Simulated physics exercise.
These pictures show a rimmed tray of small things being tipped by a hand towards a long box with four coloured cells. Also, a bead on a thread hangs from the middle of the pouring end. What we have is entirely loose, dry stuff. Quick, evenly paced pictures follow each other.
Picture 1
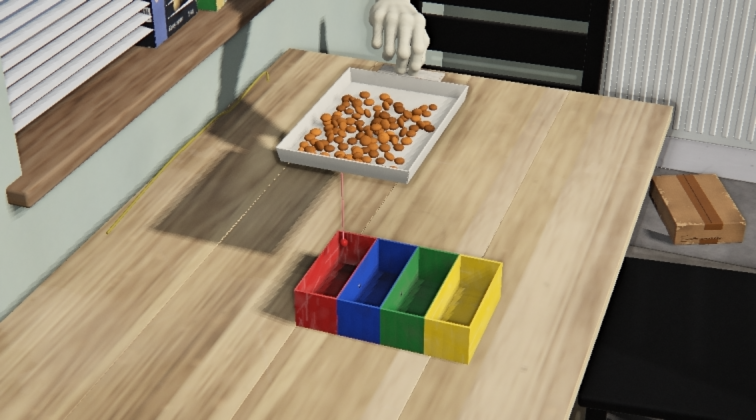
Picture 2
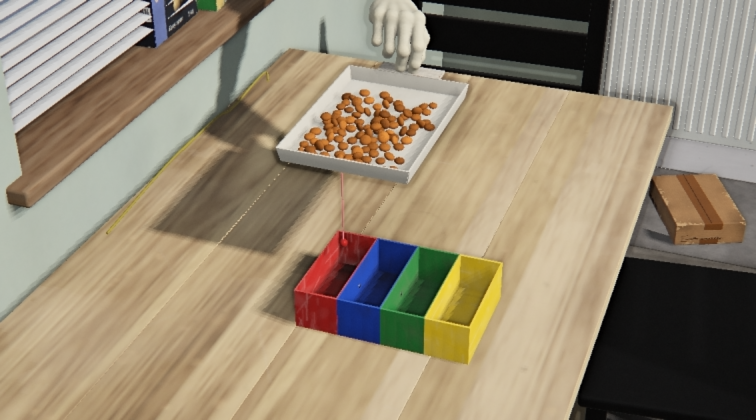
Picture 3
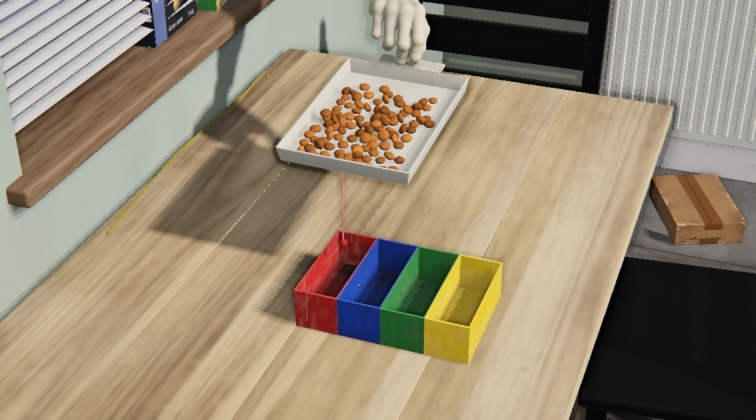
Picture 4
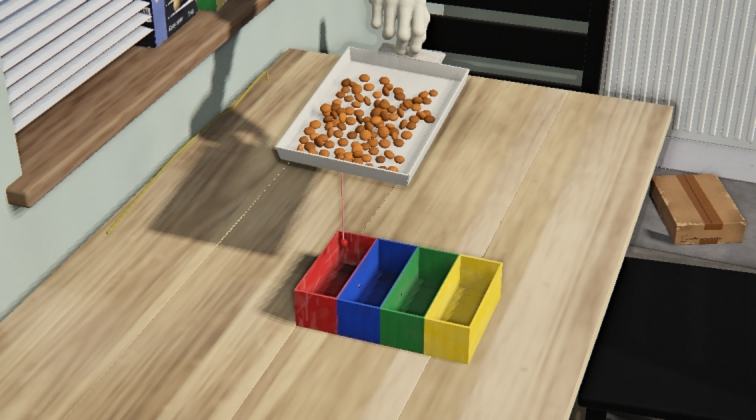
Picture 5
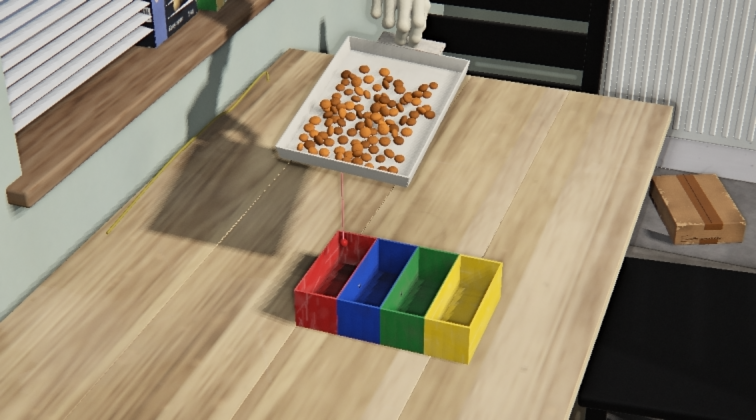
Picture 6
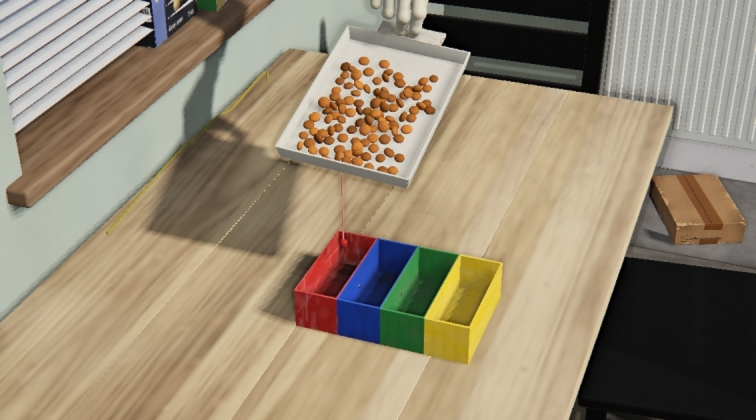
A pale hand lifts the far end of a white rimmed tray of small orange-brown pieces, starting nearly level above a wooden table. The tray gradually tilts more steeply towards the red, blue, green and yellow box, its near right corner lowest, while the pieces stay scattered across it.
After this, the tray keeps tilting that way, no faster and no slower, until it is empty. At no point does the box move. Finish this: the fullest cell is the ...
... Blue one.
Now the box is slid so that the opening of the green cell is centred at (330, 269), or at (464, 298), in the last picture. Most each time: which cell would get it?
Try 1 - yellow. Try 2 - the red one.
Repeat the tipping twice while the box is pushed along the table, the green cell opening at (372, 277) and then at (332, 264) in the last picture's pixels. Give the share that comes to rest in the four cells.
The first yields 100 per cent and the second 70 per cent.
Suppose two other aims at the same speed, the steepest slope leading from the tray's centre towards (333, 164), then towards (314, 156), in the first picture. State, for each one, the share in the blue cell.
The first try gives close to 10 percent; the next gives 0 percent.
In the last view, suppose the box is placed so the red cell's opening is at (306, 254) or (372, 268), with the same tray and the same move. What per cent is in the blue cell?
Roughly 30% the first time and 40% the second time.
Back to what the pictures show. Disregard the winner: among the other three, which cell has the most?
It's the cell in red.
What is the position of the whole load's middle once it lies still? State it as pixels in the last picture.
About pixel (374, 309).
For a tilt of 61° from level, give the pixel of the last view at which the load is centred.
The middle of the load sits near (367, 151).
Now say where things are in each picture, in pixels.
In the first frame, corners of the pouring end near (280, 147) and (407, 169), level; middle of the load near (369, 135), bits of cat kibble; bead on its thread near (343, 243); red cell near (316, 309); blue cell near (359, 318); green cell near (402, 328); yellow cell near (447, 337).
In the second frame, corners of the pouring end near (280, 146) and (407, 170), level; middle of the load near (369, 134).
In the third frame, corners of the pouring end near (280, 146) and (407, 171), tipped barely, lowest at the right corner; middle of the load near (368, 131).
In the fourth frame, corners of the pouring end near (280, 145) and (407, 173), tipped a little, lowest at the right corner; middle of the load near (368, 127).
In the fifth frame, corners of the pouring end near (280, 145) and (407, 175), tipped a little, lowest at the right corner; middle of the load near (368, 124).
In the sixth frame, corners of the pouring end near (280, 145) and (407, 177), tipped clearly, lowest at the right corner; middle of the load near (368, 120); red cell near (316, 309); blue cell near (359, 318); green cell near (402, 328); yellow cell near (447, 337).
Shortly afterwards, tray tipped steeply; the whole lot on the tray.
Next, tray tipped past a quarter turn; near a third on the tray; near a quarter in the blue cell; a little in the red cell; a little in the green cell; a little falling or outside the box.
Some moments later, tray tipped past a quarter turn; near half in the blue cell; near a quarter in the red cell; a little in the green cell; only a few falling or outside the box.
In the end, tray tipped past a quarter turn; near half in the blue cell; near a quarter in the red cell; a little in the green cell; none at all in the yellow cell; only a few outside the box.
